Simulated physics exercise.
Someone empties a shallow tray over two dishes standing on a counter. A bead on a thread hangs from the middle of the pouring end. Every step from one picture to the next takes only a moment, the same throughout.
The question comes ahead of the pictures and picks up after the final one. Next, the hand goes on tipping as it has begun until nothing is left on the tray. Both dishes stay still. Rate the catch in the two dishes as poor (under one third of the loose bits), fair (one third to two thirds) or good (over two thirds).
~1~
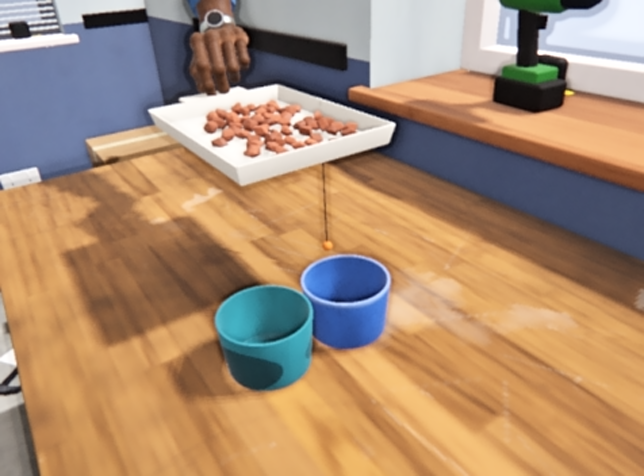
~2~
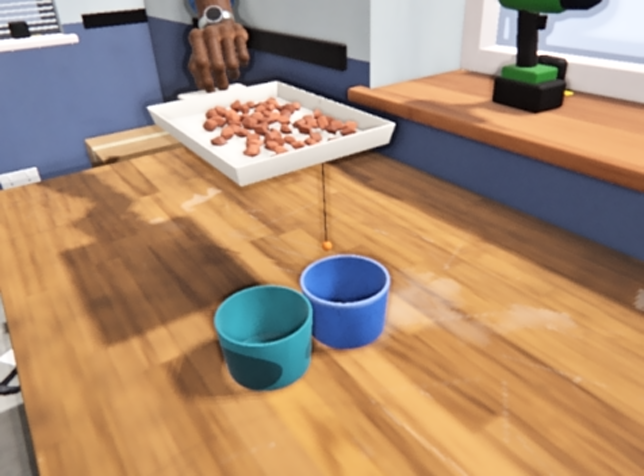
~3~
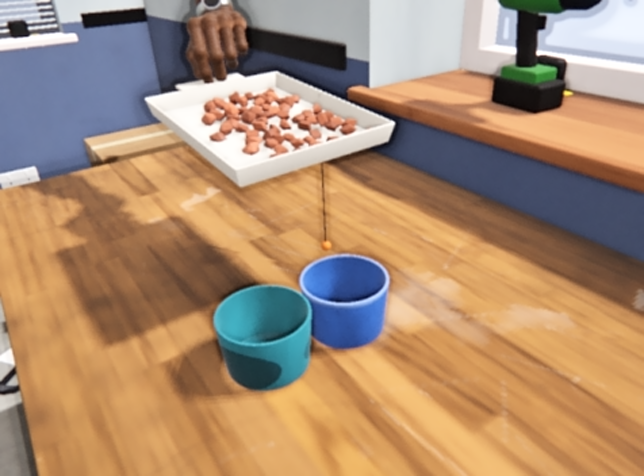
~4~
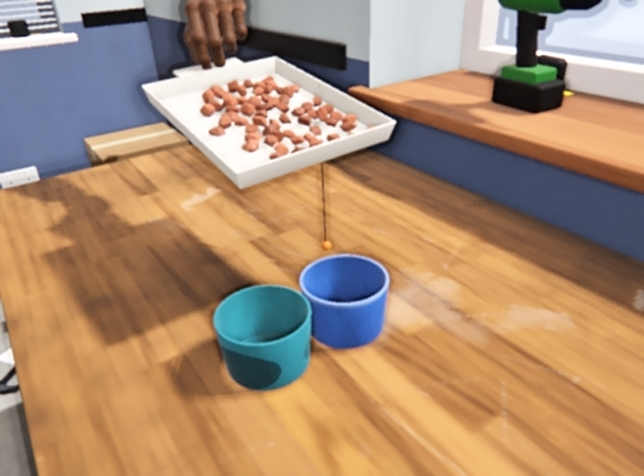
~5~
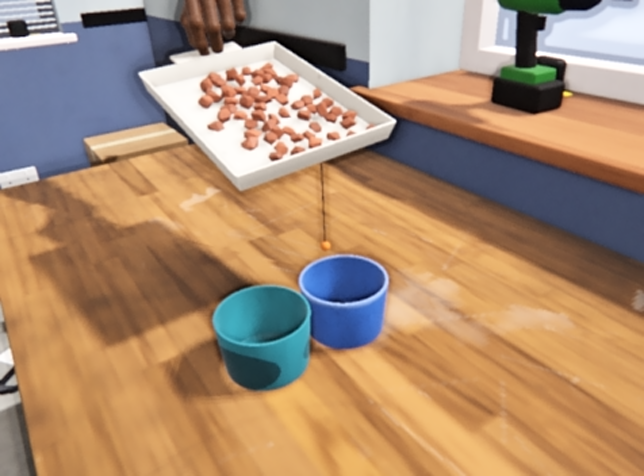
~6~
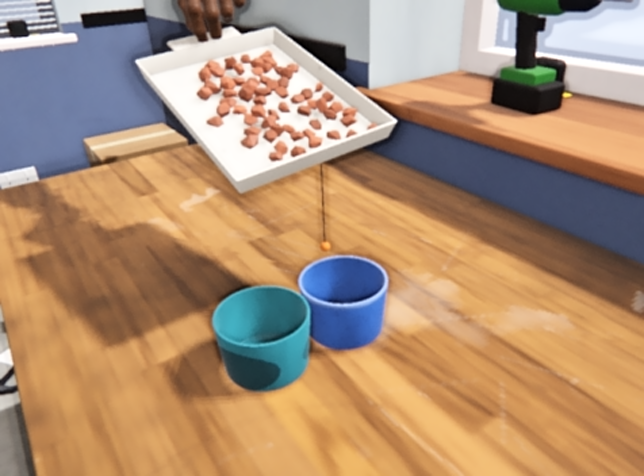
Good.
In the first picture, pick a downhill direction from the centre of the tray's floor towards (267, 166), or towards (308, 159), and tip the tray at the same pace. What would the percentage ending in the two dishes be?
In turn, 70 percent and then 70 percent.
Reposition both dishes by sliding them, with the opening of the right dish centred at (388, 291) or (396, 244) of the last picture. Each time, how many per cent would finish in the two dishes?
Trial 1 around 20 percent, trial 2 around 30 percent.
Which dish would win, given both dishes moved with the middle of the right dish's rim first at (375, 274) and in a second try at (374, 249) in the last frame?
Place one: The leftmost one; place two: The leftmost one.
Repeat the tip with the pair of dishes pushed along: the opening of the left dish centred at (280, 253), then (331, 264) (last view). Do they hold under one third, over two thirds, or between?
First less than a third, then less than a third.
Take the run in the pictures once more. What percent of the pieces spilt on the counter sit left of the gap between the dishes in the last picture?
40 per cent or thereabouts.
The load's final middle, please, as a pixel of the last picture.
Once it all stops, the middle lies near (297, 339).
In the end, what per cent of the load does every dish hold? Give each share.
In the left dish you'd find about 50 % of the load, and in the right dish about 40 %.
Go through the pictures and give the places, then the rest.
In the first frame, corners of the pouring end near (239, 164) and (389, 124), level; middle of the load near (264, 129), bits of crushed brick; left dish near (290, 360); right dish near (373, 319); bead on its thread near (327, 246).
In the second frame, corners of the pouring end near (239, 165) and (388, 124), level; middle of the load near (263, 127).
In the third frame, corners of the pouring end near (238, 166) and (388, 123), tipped barely, lowest at the left corner; middle of the load near (262, 122).
In the fourth frame, corners of the pouring end near (239, 169) and (389, 121), tipped a little, lowest at the left corner; middle of the load near (262, 115).
In the fifth frame, corners of the pouring end near (239, 172) and (389, 121), tipped a little, lowest at the left corner; middle of the load near (261, 108).
In the sixth frame, corners of the pouring end near (239, 176) and (390, 120), tipped clearly, lowest at the left corner; middle of the load near (260, 101); left dish near (288, 360); right dish near (370, 320).
Shortly afterwards, tray tipped steeply; all but a few on the tray; only a few in the air.
Next, tray tipped right over; near half on the tray; near a quarter in the left dish; a little in the right dish; a little outside both; a little in the air.
Some moments later, tray tipped past a quarter turn; near half in the left dish; near a third in the right dish; near a quarter outside both.
In the end, tray tipped past a quarter turn; near half in the left dish; near a third in the right dish; near a quarter outside both.
